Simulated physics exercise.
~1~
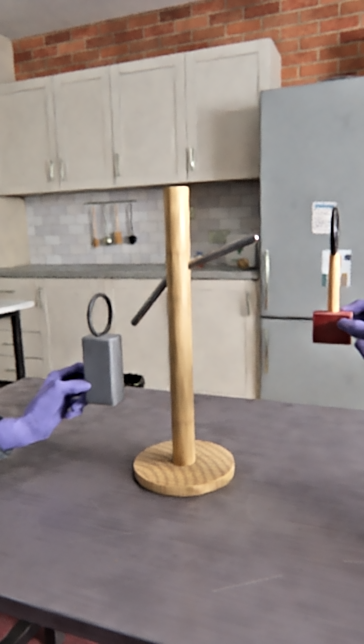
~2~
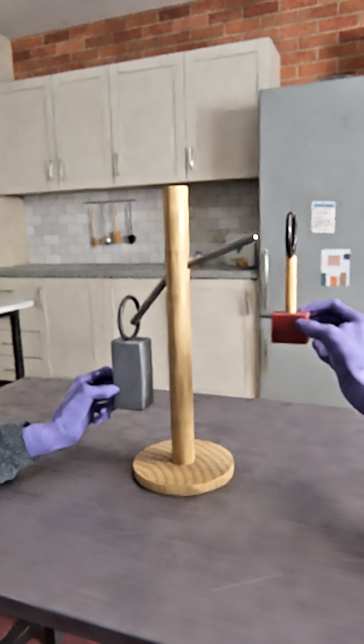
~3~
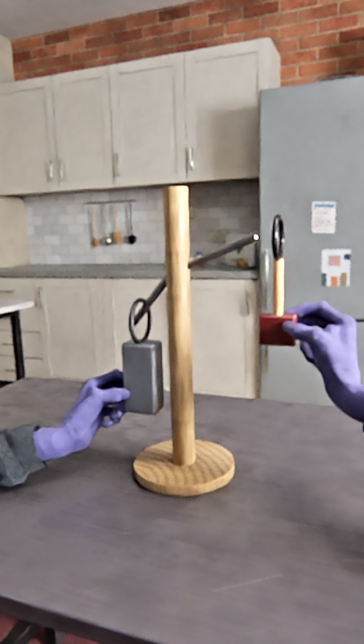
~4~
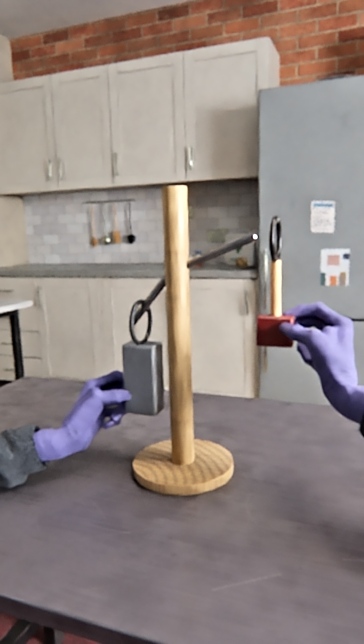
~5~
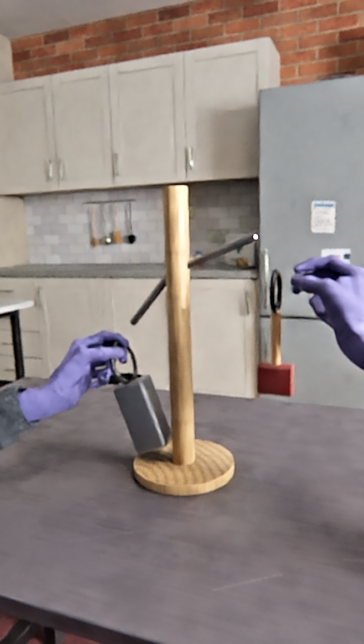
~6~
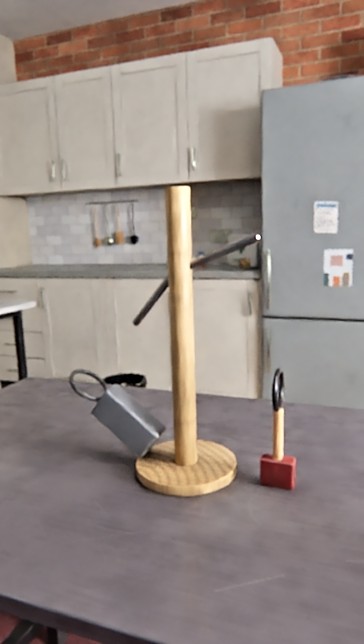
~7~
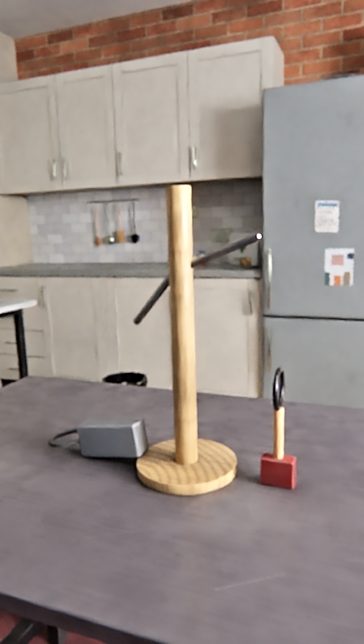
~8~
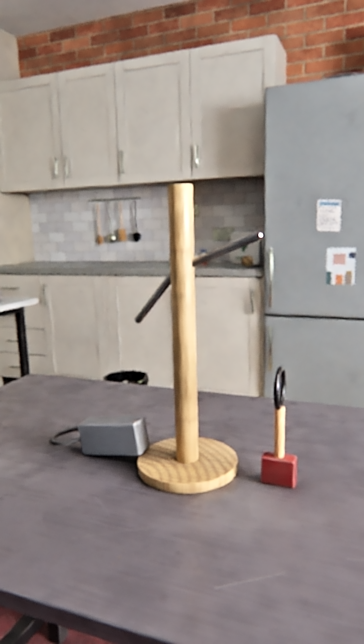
Ringed grey block and red brush-like object dropping from gloved hands beside a pegged wooden stand, the block tipping onto its side.
